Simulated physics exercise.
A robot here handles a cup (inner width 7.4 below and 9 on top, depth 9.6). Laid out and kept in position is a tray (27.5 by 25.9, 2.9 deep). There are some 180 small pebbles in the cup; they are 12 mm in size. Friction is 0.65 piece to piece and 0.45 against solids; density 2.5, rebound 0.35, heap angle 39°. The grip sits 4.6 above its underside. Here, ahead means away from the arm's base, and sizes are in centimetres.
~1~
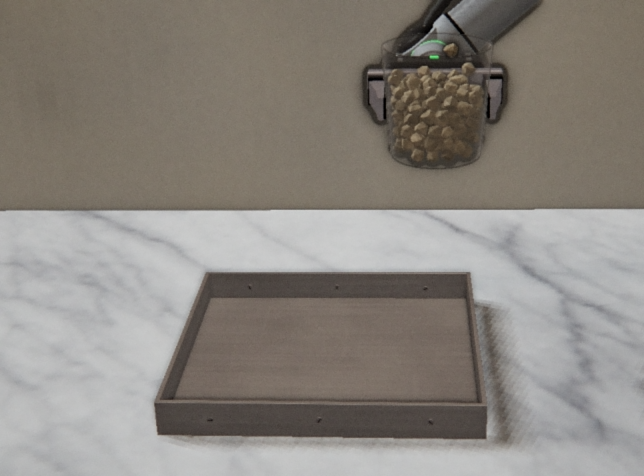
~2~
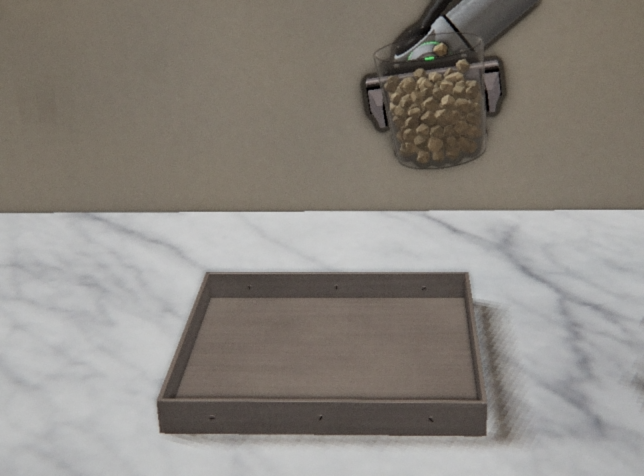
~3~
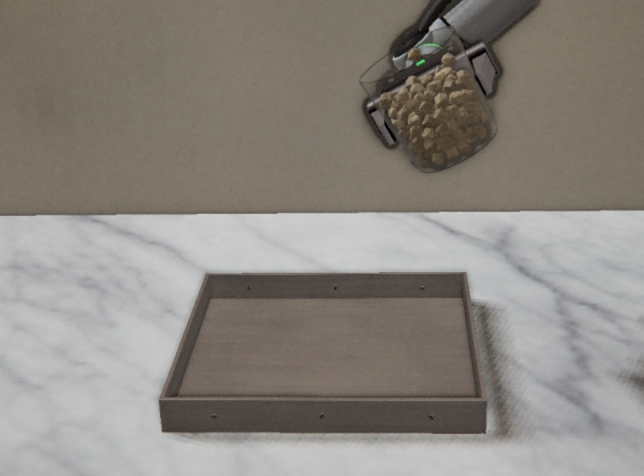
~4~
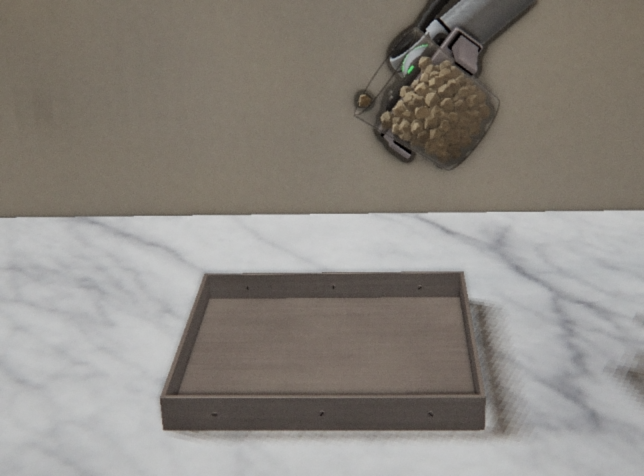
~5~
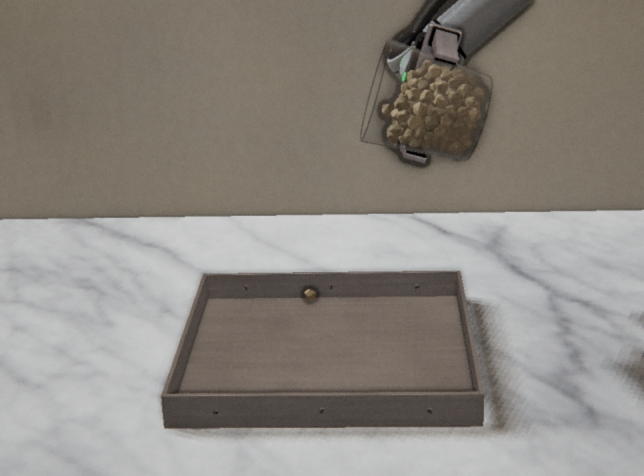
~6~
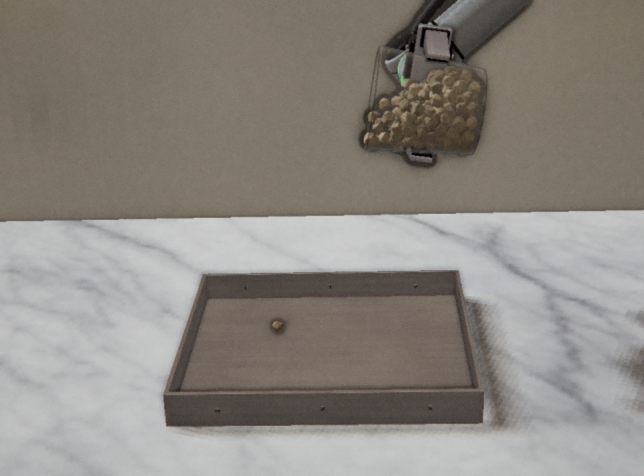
A robot arm tipped a clear cup full of small pebbles steadily over to the left above a gray-brown tray, and a single pebble dropped out and rolled across the tray.
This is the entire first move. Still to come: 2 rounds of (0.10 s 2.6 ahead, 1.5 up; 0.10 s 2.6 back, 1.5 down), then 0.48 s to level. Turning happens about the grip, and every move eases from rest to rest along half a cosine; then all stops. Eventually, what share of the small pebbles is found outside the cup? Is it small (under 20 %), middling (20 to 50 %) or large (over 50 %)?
Large.
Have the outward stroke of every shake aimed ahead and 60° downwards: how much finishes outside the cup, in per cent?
Some 5 in a hundred.
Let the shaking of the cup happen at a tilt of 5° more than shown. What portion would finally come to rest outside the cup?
In that case roughly 80 per cent.
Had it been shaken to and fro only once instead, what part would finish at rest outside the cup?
Probably about 40 in a hundred.
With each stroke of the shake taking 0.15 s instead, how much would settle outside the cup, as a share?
In that case around 25 per cent.
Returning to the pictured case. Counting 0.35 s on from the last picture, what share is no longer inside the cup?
So far around 35 % is out.
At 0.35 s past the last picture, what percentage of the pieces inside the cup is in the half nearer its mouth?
Around 80 percent.
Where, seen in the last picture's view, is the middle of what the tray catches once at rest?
Near (289, 345).
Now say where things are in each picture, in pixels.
In the first picture, cup middle at (436, 103), level; upper third of the load around (434, 91), from x 395 to 480, top at y 50; 184 in the cup.
In the second picture, cup middle at (435, 103), tilted 8° forward; upper third of the load around (437, 92), from x 390 to 475, top at y 50.
In the third picture, cup middle at (433, 104), tilted 28° forward; upper third of the load around (441, 93), from x 385 to 480, top at y 55.
In the fourth picture, cup middle at (431, 105), tilted 53° forward; upper third of the load around (439, 90), from x 365 to 485, top at y 65; 183 in the cup, 1 in flight or on a rim.
In the fifth picture, cup middle at (428, 105), tilted 73° forward; upper third of the load around (441, 89), from x 310 to 480, top at y 65; 183 in the cup, 1 in flight or on a rim.
In the sixth picture, cup middle at (427, 105), tilted 81° forward; upper third of the load around (448, 92), from x 280 to 475, top at y 70; 183 in the cup, 1 in the tray.
Then, 0.35 s later, tilted 81° forward, highest piece 27 above the table; 120 in the cup, 49 in the tray, 15 in flight or on a rim.
Then, 0.70 s later, tilted 24° forward, highest piece 28 above the table; 110 in the tray, 73 in the cup, 1 on the table or floor.
Then, 1.08 s later, level, highest piece 27 above the table; 110 in the tray, 73 in the cup, 1 on the table or floor.
Then, 2.13 s later, level, highest piece 27 above the table; 110 in the tray, 73 in the cup, 1 on the table or floor.
At rest, 110 in the tray, 73 in the cup, 1 on the table or floor. That is 60 % outside the cup.
